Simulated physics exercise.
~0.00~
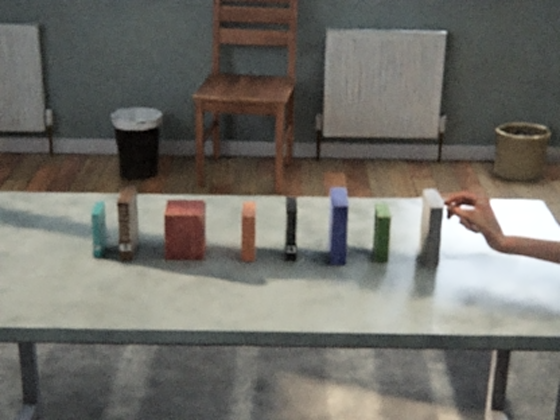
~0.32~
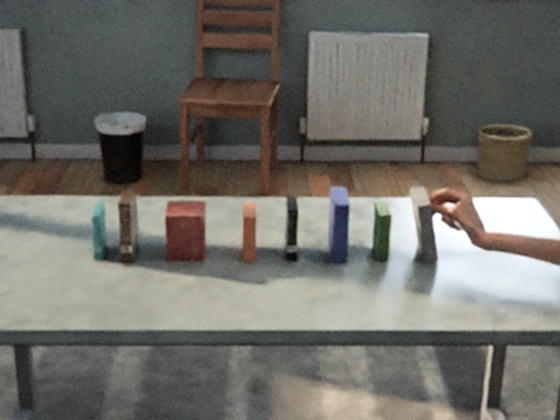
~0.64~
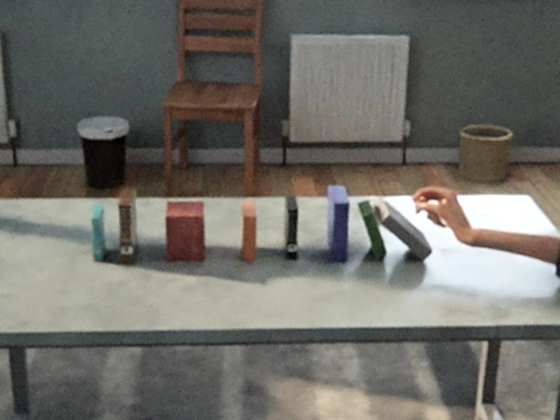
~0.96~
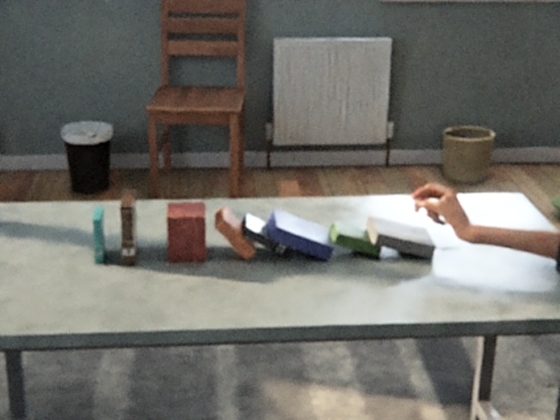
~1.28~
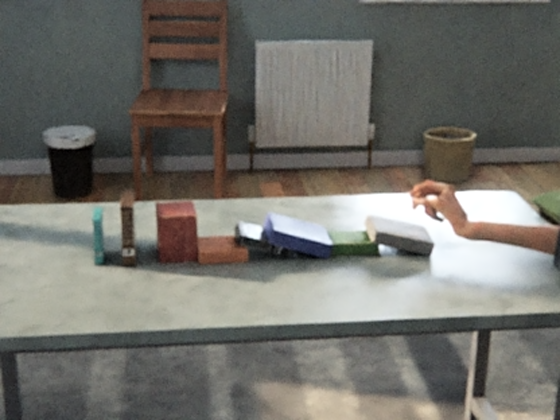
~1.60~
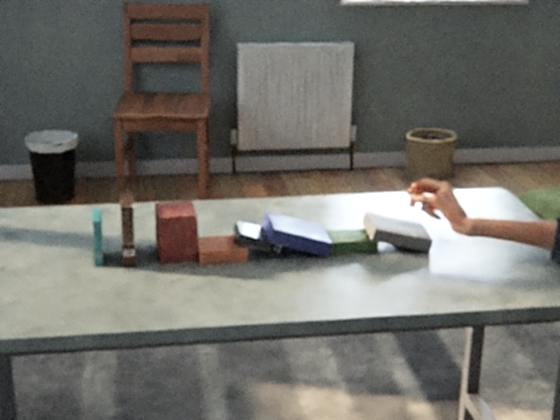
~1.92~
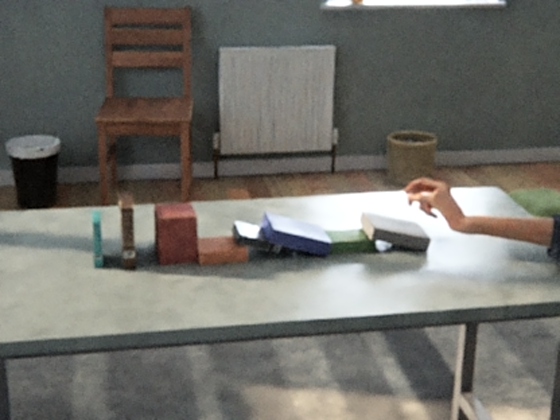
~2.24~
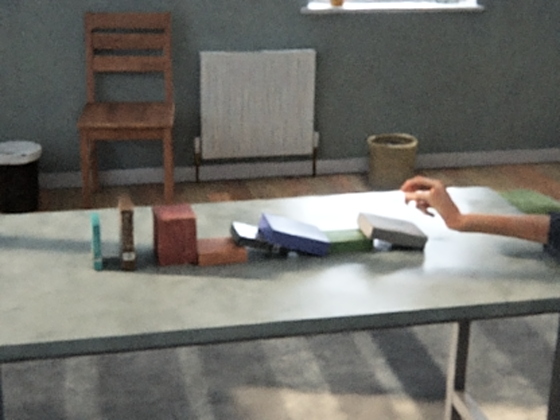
In a grey-walled room with a wooden chair, a radiator and two bins behind, a pale table is seen from the front and slightly above as the view drifts sideways. Along it stand eight upright blocks, from left turquoise, brown, a wide red one, orange, black, blue, green and grey. A hand at the right tips the grey block leftward into the green one. The blue, black and orange pieces topple leftward in turn, the orange dropping flat beside the red block. The red, brown and turquoise ones stay standing, while the hand hovers over the fallen row.
